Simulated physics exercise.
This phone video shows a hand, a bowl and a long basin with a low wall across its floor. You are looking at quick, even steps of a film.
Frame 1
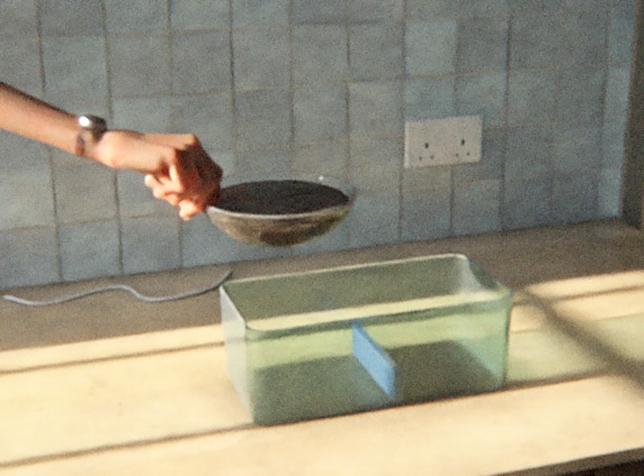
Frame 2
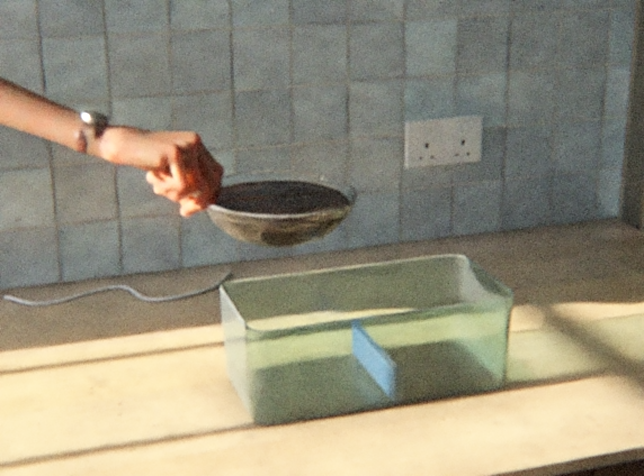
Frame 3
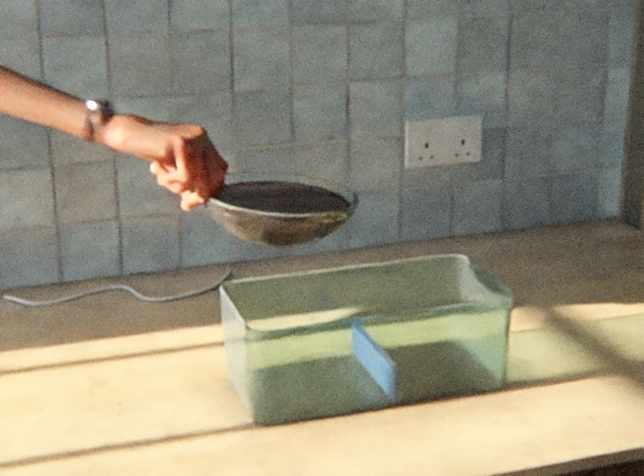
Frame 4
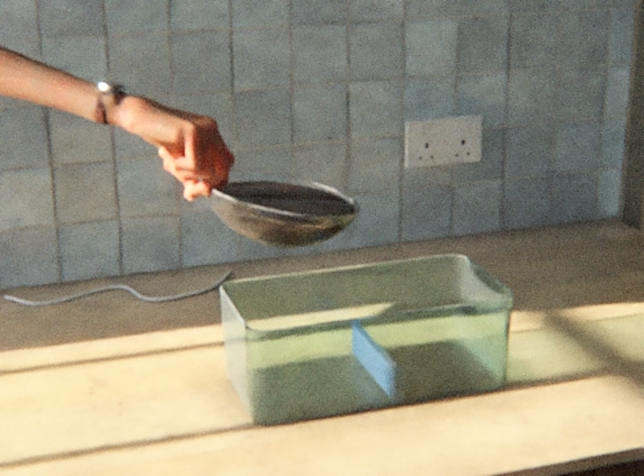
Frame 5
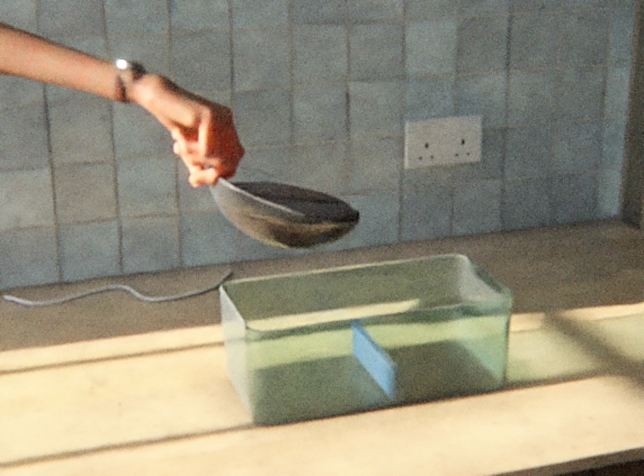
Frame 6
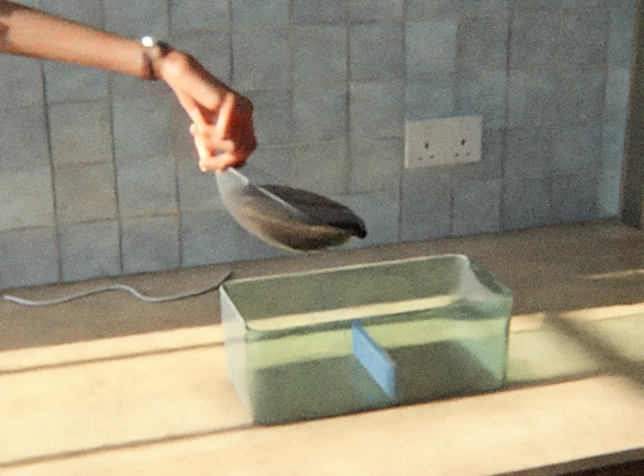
A hand held a bowl of dark coffee above a clear, long basin with a low blue wall inside, then tilted it steadily to the right until the coffee reached over the lower rim.
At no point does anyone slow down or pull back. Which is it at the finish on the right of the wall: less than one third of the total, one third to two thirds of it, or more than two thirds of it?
At the finish the right of the wall has one third to two thirds of the total.
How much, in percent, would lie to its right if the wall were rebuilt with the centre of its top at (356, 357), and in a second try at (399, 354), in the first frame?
It would come to roughly 70 per cent the first time and roughly 40 per cent the second.
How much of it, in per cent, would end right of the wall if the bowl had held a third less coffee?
That works out to some 55 %.
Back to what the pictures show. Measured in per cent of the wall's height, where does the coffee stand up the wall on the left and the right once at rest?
Left part: 30 per cent; right part: 40.
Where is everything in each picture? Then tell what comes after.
It leans 0°; its right rim is at (351, 186); the coffee meets the walls at (203, 206) and (345, 192); the long basin's rim runs from (234, 308) to (488, 275); the wall's top is at (376, 348), in the first picture.
It leans 1°; its right rim is at (352, 188); the coffee meets the walls at (203, 205) and (345, 193), in the second picture.
It leans 6°; its right rim is at (353, 194); the coffee meets the walls at (206, 201) and (347, 196), in the third picture.
It leans 12°; its right rim is at (354, 202); the coffee meets the walls at (209, 196) and (349, 200), in the fourth picture.
It leans 21°; its right rim is at (353, 214); the coffee meets the walls at (216, 195) and (345, 206); 3 per cent is over the edge, in the fifth picture.
It leans 32°; its right rim is at (350, 228); the coffee meets the walls at (224, 197) and (326, 209); 12 per cent is over the edge, in the sixth picture.
A moment on, the bowl is tipped on its side and 1 per cent is still to pour, 31 is left of the wall and 61 right of it.
Next, the bowl is tipped right over and 0 per cent is still to pour, 34 is left of the wall and 52 right of it.
Then the bowl is tipped right over and 0 per cent is still to pour, 40 is left of the wall and 58 right of it.
Later the bowl is tipped right over and 0 per cent is still to pour, 44 is left of the wall and 54 right of it.
Finally, 44 per cent lies left of the wall, 54 right of it and 2 outside.
